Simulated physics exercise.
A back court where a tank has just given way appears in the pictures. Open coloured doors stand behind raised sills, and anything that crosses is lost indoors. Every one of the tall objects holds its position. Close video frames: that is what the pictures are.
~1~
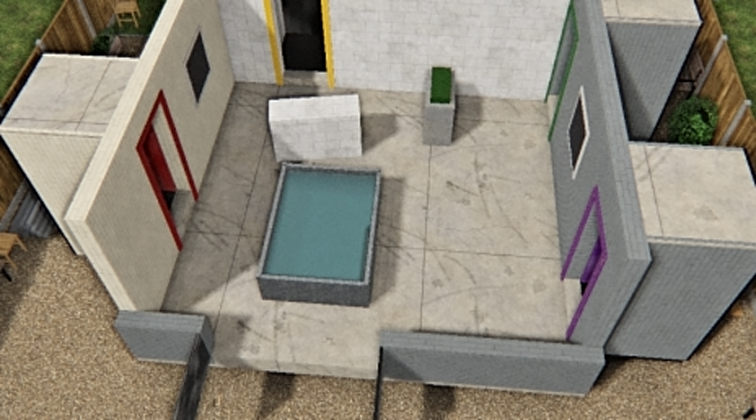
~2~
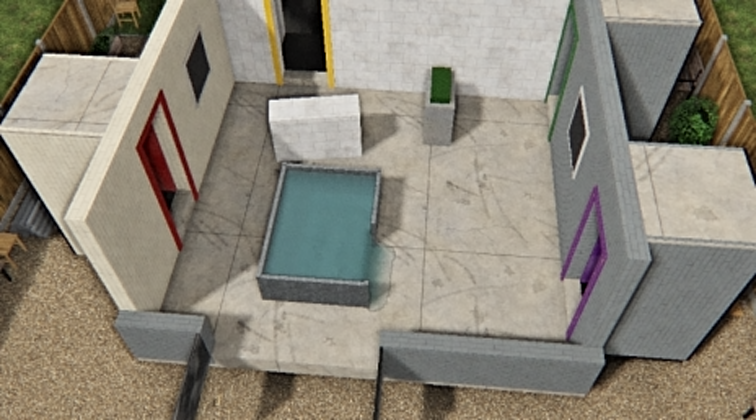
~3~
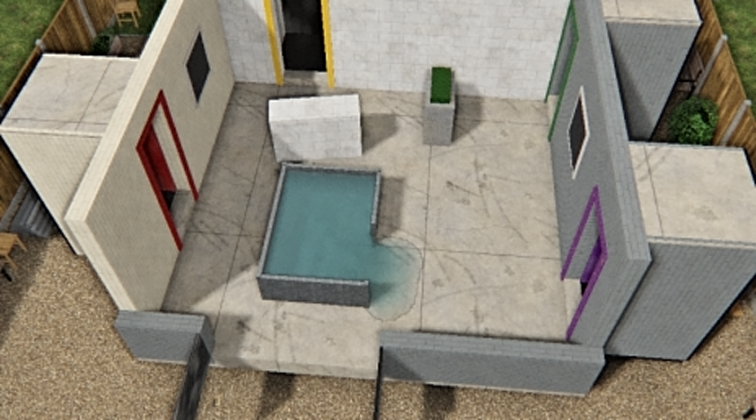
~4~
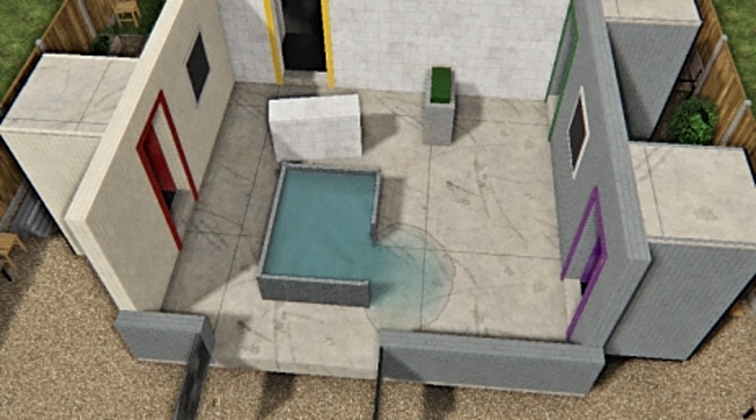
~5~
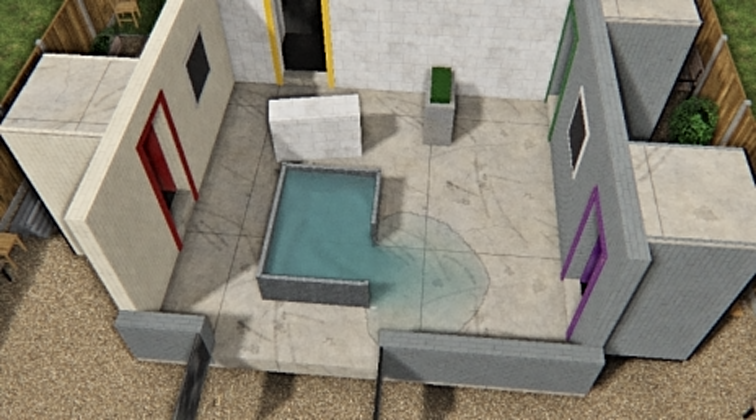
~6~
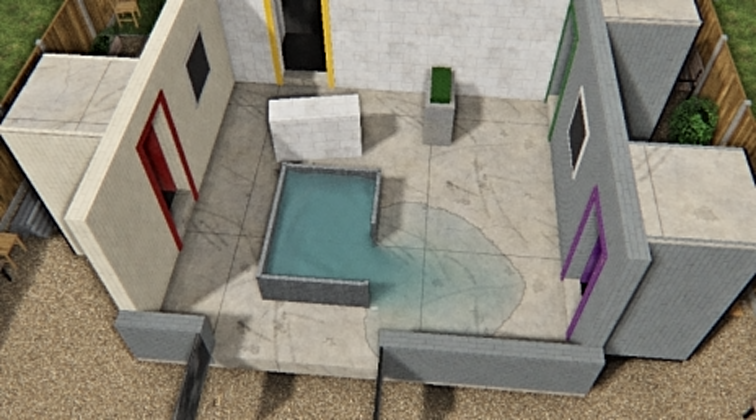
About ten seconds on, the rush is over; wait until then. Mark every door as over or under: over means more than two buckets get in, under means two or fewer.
Green door - under; yellow door - under; red door - under; purple door - over.
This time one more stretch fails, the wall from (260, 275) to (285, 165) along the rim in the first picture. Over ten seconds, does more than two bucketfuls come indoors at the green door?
My guess is that the green door doesn't reach the threshold.
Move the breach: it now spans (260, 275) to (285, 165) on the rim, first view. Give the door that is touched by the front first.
It's the red one.
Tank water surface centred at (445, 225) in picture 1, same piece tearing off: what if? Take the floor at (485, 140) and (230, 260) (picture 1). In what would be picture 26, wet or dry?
Submerged, then unflooded.
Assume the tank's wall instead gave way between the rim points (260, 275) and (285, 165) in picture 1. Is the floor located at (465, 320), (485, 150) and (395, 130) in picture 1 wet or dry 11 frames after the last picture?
Taking the points in order: Unwetted, unwetted and unwetted.
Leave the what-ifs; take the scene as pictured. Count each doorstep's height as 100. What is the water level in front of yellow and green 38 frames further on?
I reckon it's around 0 and then 50 per cent.
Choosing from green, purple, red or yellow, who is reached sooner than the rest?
The one in purple.
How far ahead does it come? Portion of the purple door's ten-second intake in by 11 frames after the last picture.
I make it 30 per cent.
A moment on, water covers 25 % of the floor; the green door not reached, the yellow door not reached, the red door not reached, the purple door under two buckets in.
Next, water covers 30 % of the floor; the green door not reached, the yellow door not reached, the red door not reached, the purple door far over two buckets in.
Then, water covers 35 % of the floor; the green door wet at the sill, nothing in, the yellow door not reached, the red door not reached, the purple door far over two buckets in.
Later, water covers 55 % of the floor; the green door wet at the sill, nothing in, the yellow door not reached, the red door not reached, the purple door far over two buckets in.
In the end, water covers 80 % of the floor; the green door wet at the sill, nothing in, the yellow door wet at the sill, nothing in, the red door not reached, the purple door far over two buckets in.
